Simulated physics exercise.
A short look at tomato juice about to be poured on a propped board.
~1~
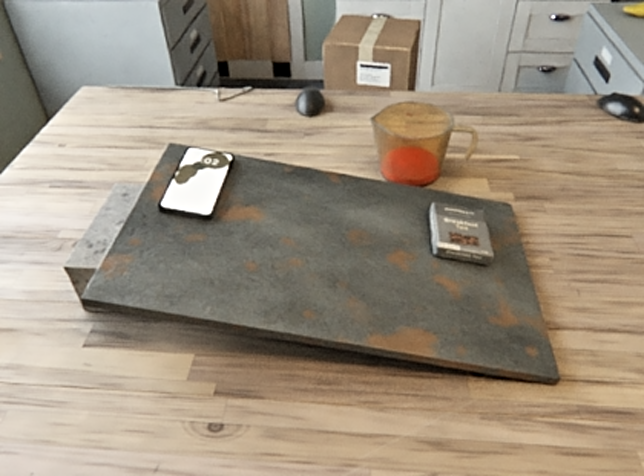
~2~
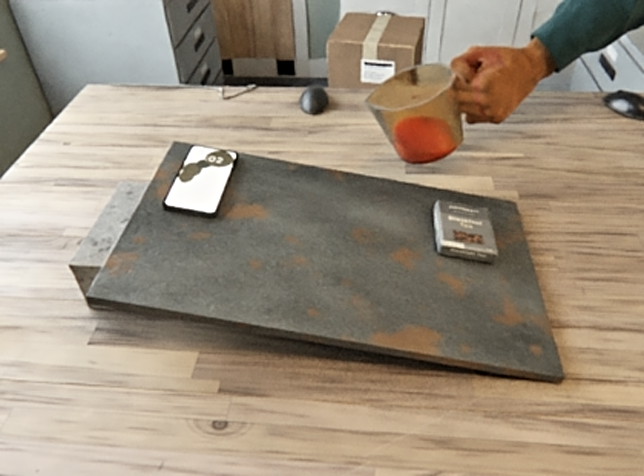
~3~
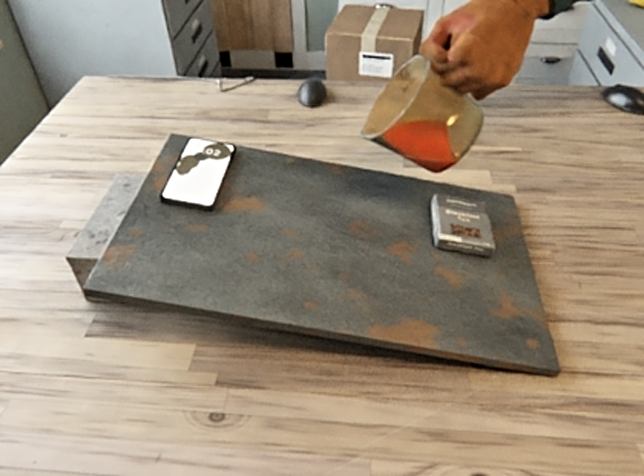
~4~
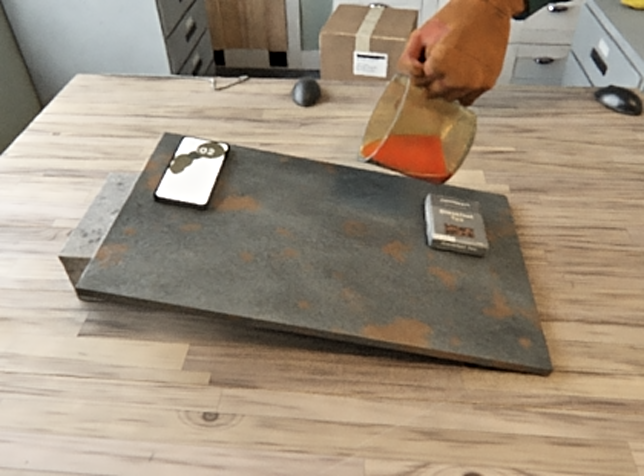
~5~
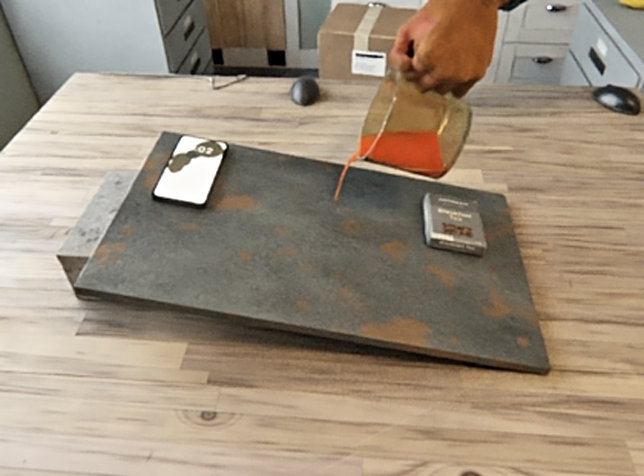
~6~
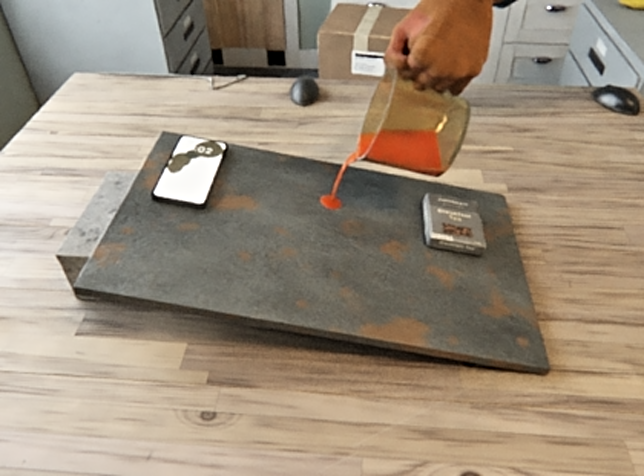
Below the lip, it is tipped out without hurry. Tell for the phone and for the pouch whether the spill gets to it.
On the left the phone stays dry; on the right the pouch gets wet.
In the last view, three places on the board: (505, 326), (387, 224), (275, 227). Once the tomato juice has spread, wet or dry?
The first spot ends up outside the spill, the second inside the spill, and the third outside the spill.
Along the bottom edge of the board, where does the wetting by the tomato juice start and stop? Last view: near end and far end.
I'd say it stretches from roughly (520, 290) up to (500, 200).
Shortly, it runs down to the right; the phone is still dry; the pouch is wet along its edge.
Then, it runs down to the right and off the end; the phone is still dry; the pouch is wet along its edge.
At the finish, it runs down to the right and off the end; the phone is still dry; the pouch is wet along its edge.
